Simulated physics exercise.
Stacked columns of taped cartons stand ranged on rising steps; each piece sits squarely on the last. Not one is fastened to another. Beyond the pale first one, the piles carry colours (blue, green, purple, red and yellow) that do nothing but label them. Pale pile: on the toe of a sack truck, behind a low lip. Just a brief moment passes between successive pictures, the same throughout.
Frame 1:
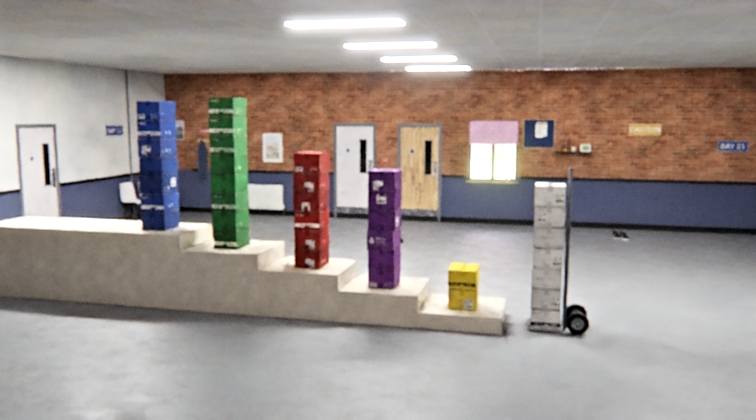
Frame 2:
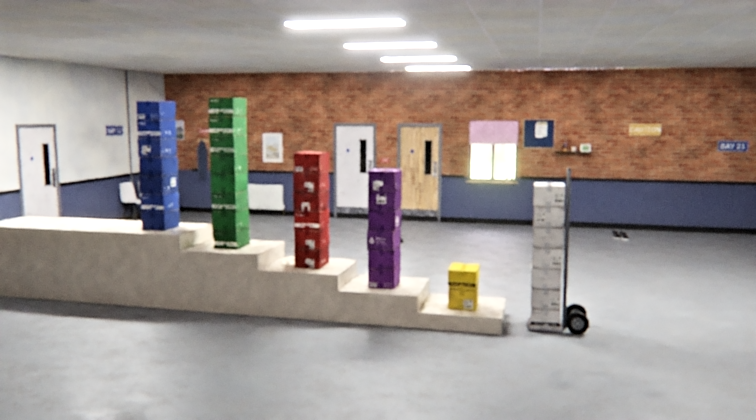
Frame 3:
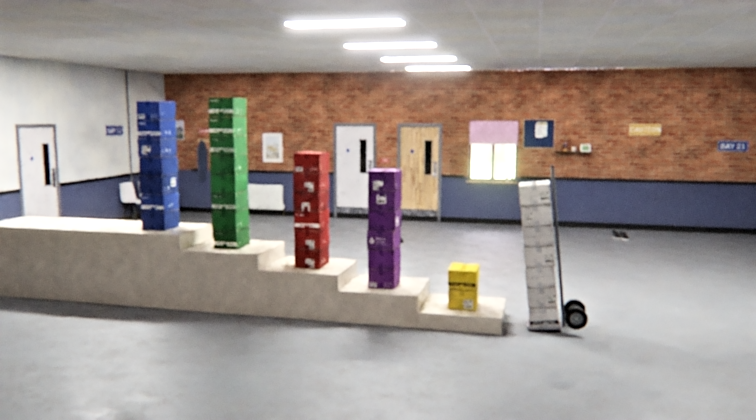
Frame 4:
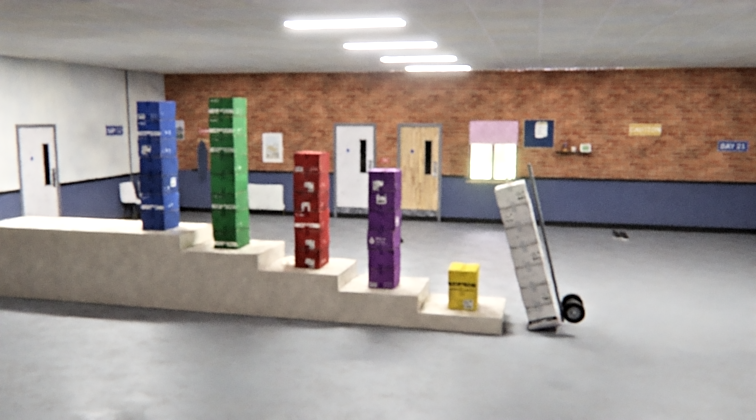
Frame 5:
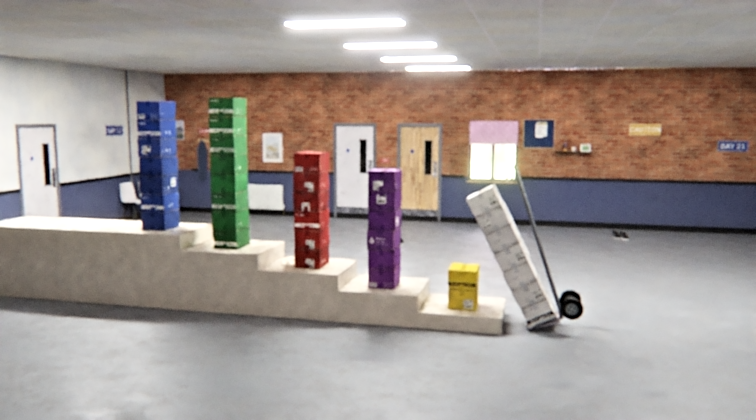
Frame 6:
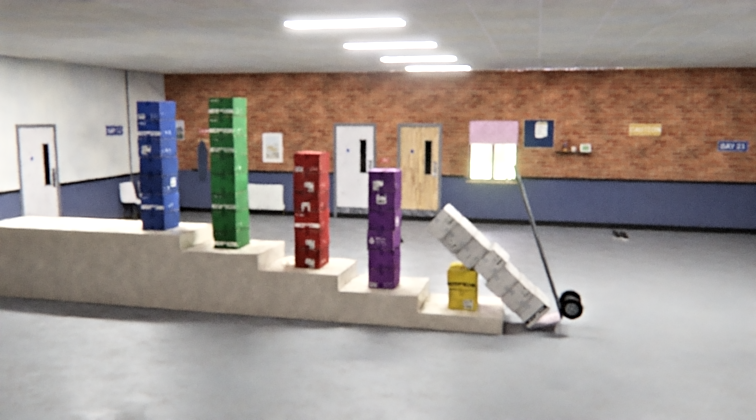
White carton stack on a sack truck leaning steadily left over a small yellow box, beside motionless coloured columns on steps.
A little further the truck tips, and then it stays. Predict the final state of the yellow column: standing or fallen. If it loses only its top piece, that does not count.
Standing.
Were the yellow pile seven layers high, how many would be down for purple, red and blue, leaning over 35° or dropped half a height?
Counts - purple: 6, red: 6, blue: 6.
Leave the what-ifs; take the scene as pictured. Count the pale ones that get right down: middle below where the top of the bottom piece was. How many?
The answer is 1.
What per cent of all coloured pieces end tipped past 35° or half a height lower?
It comes to about 0 per cent.
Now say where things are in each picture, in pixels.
In the first frame (pixels give the middle of a visible side), truck frame (570, 203) level; top yellow carton (462, 280); top purple carton (381, 181); none of the others has stirred.
Truck frame (569, 203) rocked barely; top yellow carton (462, 280), in the second frame.
Truck frame (555, 200) rocked a little, top of the pale pile leaning a little; top yellow carton (462, 280); none of the others has stirred, in the third frame.
Truck frame (536, 197) rocked a little, top of the pale pile leaning clearly; top yellow carton (462, 280); none of the others has stirred, in the fourth frame.
Truck frame (524, 197) rocked clearly, top of the pale pile leaning clearly; top yellow carton (462, 280); none of the others has stirred, in the fifth frame.
Truck frame (524, 197) rocked clearly, top of the pale pile leaning steeply; top yellow carton (461, 280); top purple carton (381, 181); none of the others has stirred, in the sixth frame.
Shortly afterwards, 7 of the pale pile down; none of the 2 yellow cartons down (0 of 29 in all colours); top yellow carton unmoved.
Next, 7 of the pale pile down; none of the 2 yellow cartons down (0 of 29 in all colours); top yellow carton a little from its place.
In the end, 7 of the pale pile down; none of the 2 yellow cartons down (0 of 29 in all colours); top yellow carton a little from its place; top purple carton a little from its place. From the last view, middles, top yellow carton near (458, 276), top purple carton near (383, 180).
